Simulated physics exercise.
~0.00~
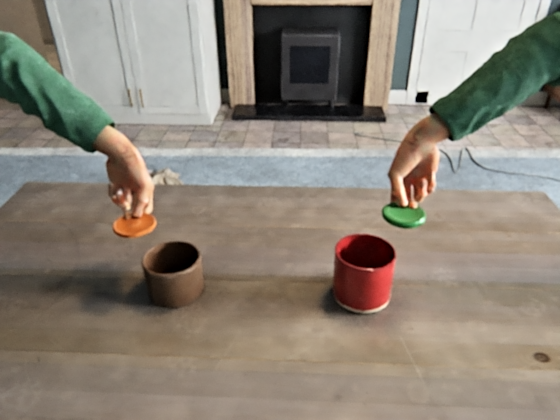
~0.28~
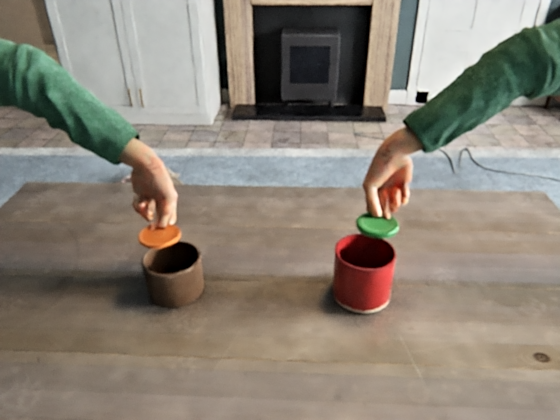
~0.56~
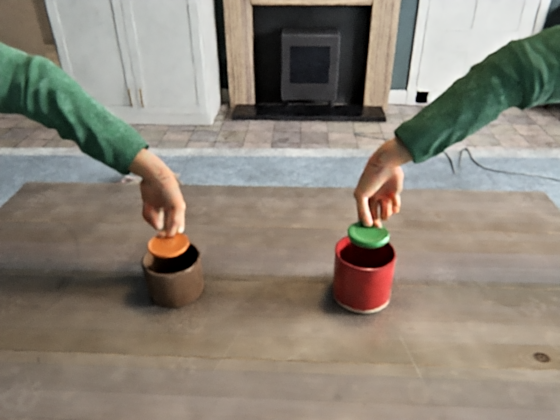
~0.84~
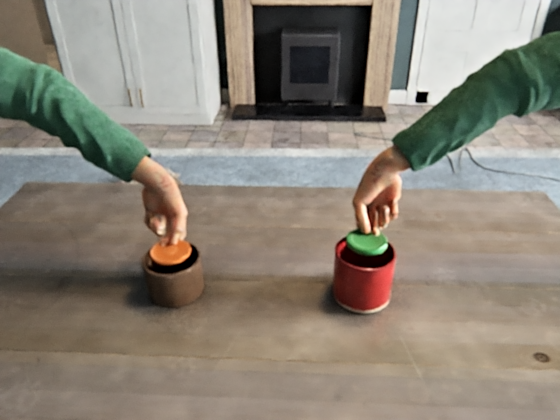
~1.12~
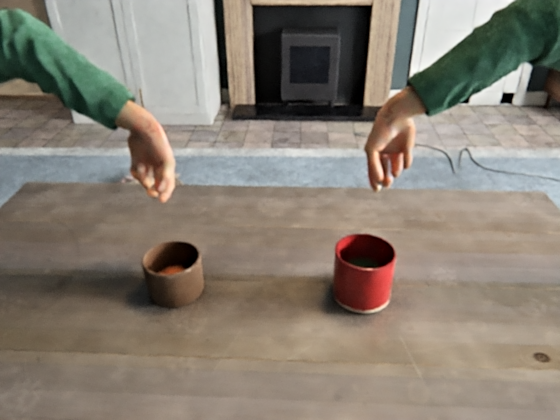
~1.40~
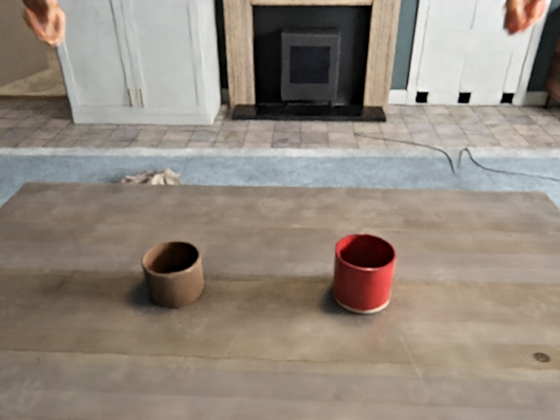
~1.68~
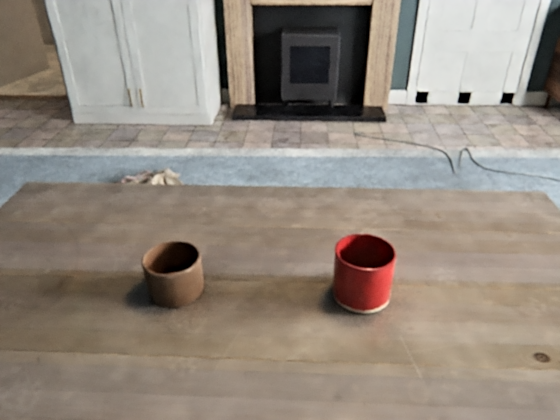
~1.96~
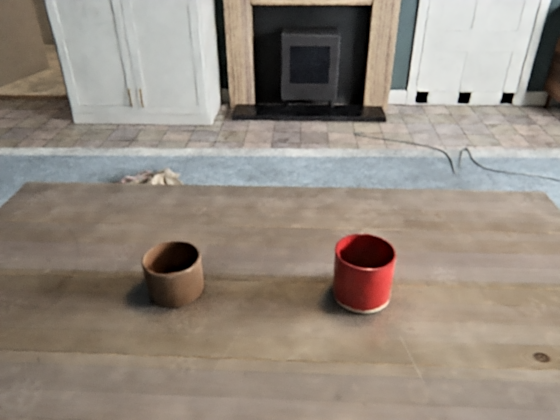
We see two hands lower an orange disc into a brown container on the left and a green disc into a red one on the right, then let go. The discs drop inside and the hands withdraw, leaving both containers standing still on the wooden table.
